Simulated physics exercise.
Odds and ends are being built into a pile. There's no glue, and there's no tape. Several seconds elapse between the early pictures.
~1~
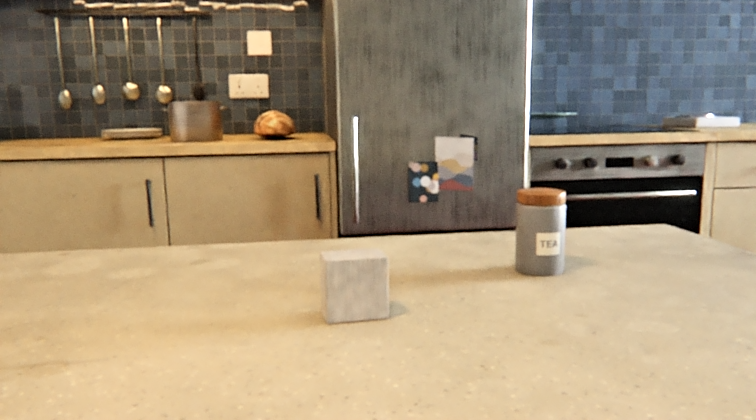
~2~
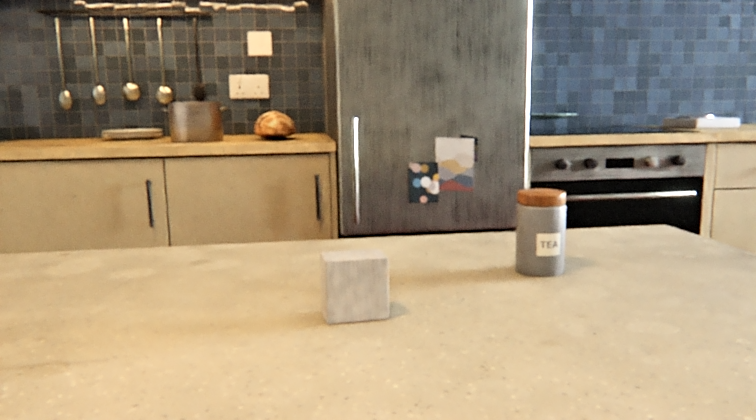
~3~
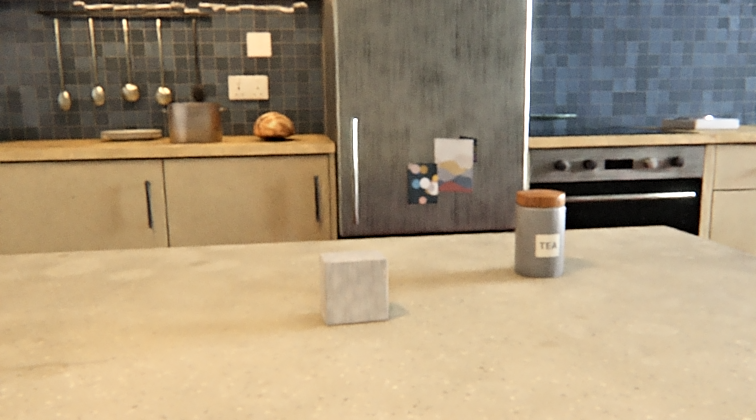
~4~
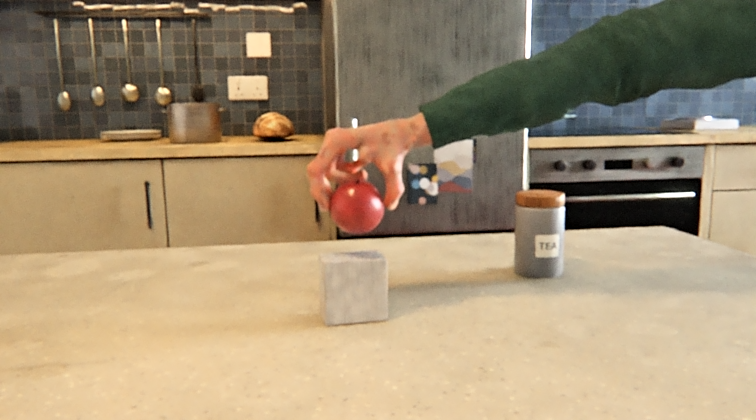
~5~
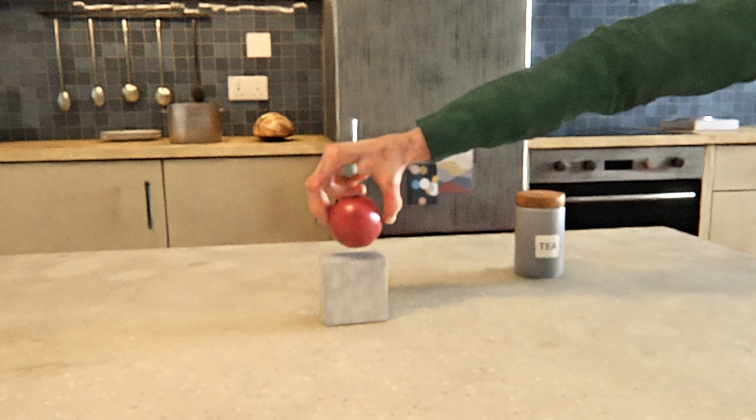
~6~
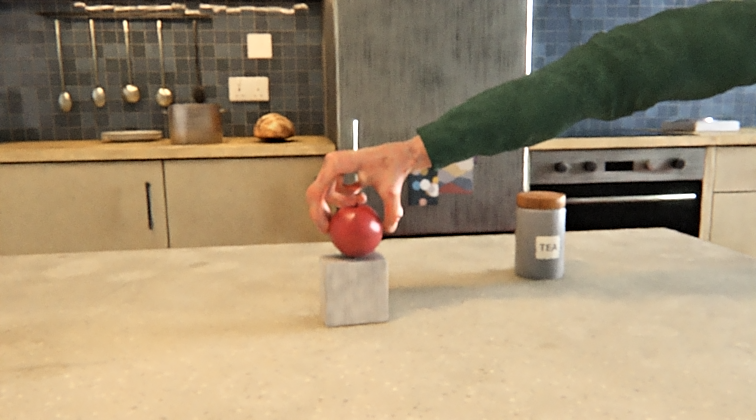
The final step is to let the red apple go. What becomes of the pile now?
I expect the stack will stand.
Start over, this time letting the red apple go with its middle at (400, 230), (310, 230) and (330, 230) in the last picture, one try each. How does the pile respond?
Result per try: First toppled, second toppled, third still standing.
Then, 0.80 s after the last picture, nothing has stirred.
Then, 1.70 s after the last picture, red apple resting near (356, 231).
At rest, all 3 in place. Seen from the same camera at the end, red apple near (356, 231). The pile stays up.
